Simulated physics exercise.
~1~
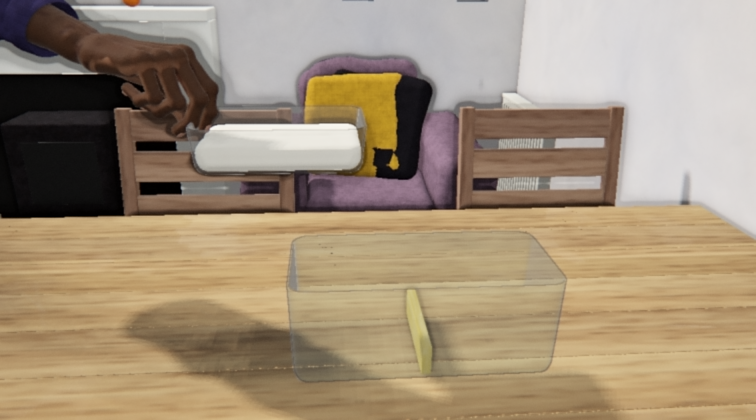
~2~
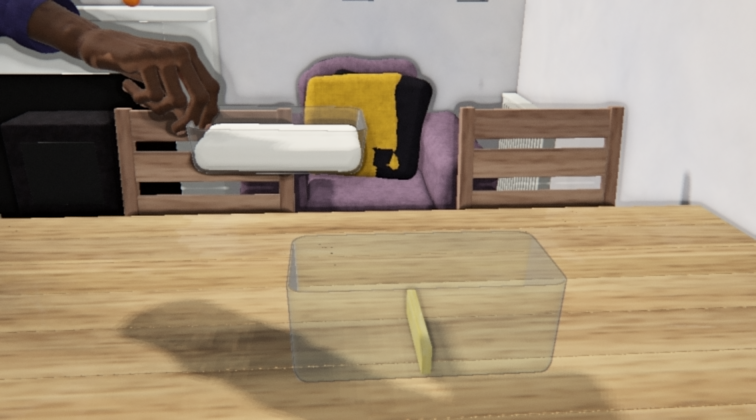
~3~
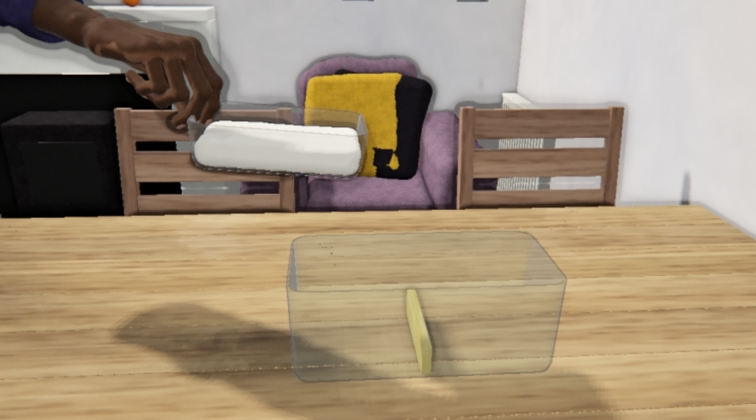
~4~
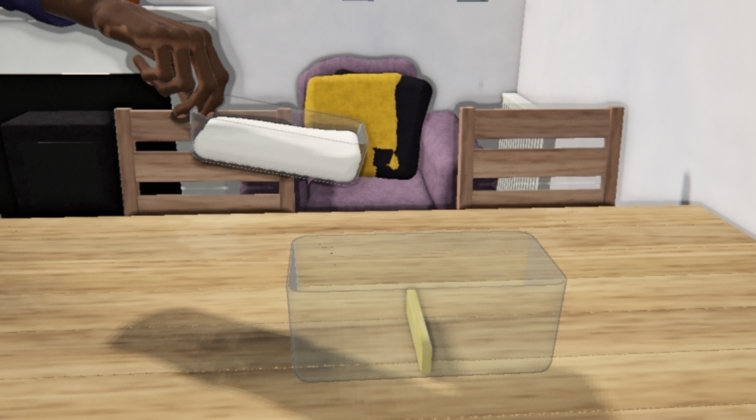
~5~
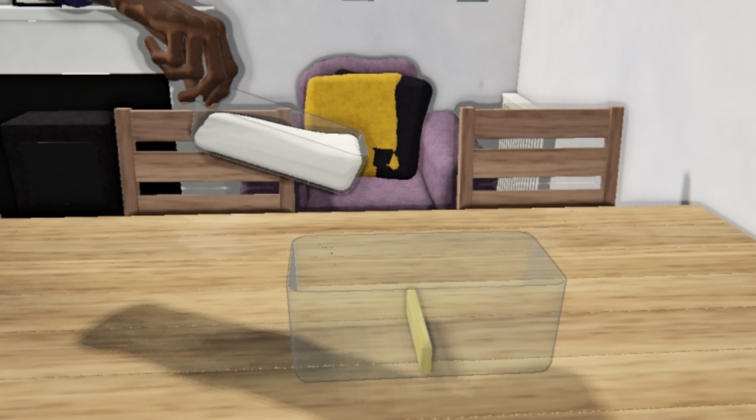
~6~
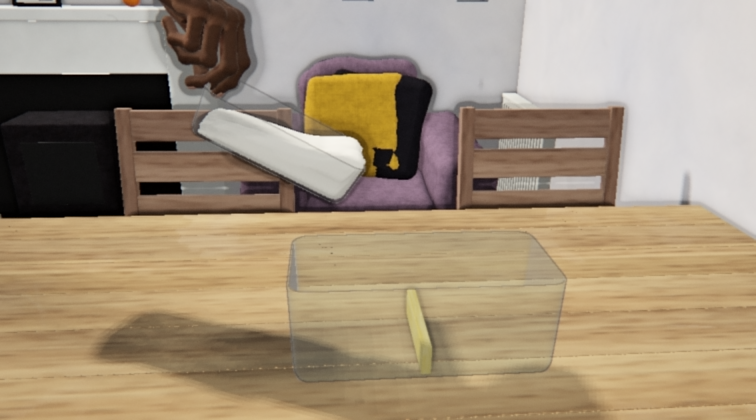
A hand tilts a clear container of white milk rightward above a long basin.
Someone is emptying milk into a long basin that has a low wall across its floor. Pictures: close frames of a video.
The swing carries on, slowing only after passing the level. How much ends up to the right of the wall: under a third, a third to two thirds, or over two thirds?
The share right of the wall is a minor part, beneath one third.
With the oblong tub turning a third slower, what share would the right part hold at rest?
About 30 per cent.
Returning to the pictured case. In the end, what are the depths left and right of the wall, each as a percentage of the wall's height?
I'd put the left at about 40 and the right at about 10.
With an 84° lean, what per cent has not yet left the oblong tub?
About 5 %.
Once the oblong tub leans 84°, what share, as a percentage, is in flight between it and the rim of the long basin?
45 in a hundred.
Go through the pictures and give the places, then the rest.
In the first picture, it leans 0°; its right rim is at (363, 119); the milk meets the walls at (203, 136) and (359, 135); the long basin's rim runs from (290, 263) to (548, 257); the wall's top is at (419, 317).
In the second picture, it leans 1°; its right rim is at (363, 120); the milk meets the walls at (203, 135) and (359, 136).
In the third picture, it leans 5°; its right rim is at (364, 126); the milk meets the walls at (203, 132) and (359, 139).
In the fourth picture, it leans 11°; its right rim is at (365, 134); the milk meets the walls at (203, 128) and (359, 142).
In the fifth picture, it leans 19°; its right rim is at (364, 146); the milk meets the walls at (202, 123) and (355, 145).
In the sixth picture, it leans 29°; its right rim is at (361, 159); the milk meets the walls at (206, 116) and (352, 148); 2 per cent is over the edge.
A moment on, the oblong tub is tipped on its side and 3 per cent is still to pour, 43 is left of the wall and 9 right of it.
Next, the oblong tub is tipped on its side and 1 per cent is still to pour, 73 is left of the wall and 19 right of it.
Then the oblong tub is tipped on its side and 0 per cent is still to pour, 72 is left of the wall and 21 right of it.
Later the oblong tub is tipped on its side and 0 per cent is still to pour, 73 is left of the wall and 22 right of it.
At rest 73 per cent lies left of the wall, 22 right of it and 6 outside.
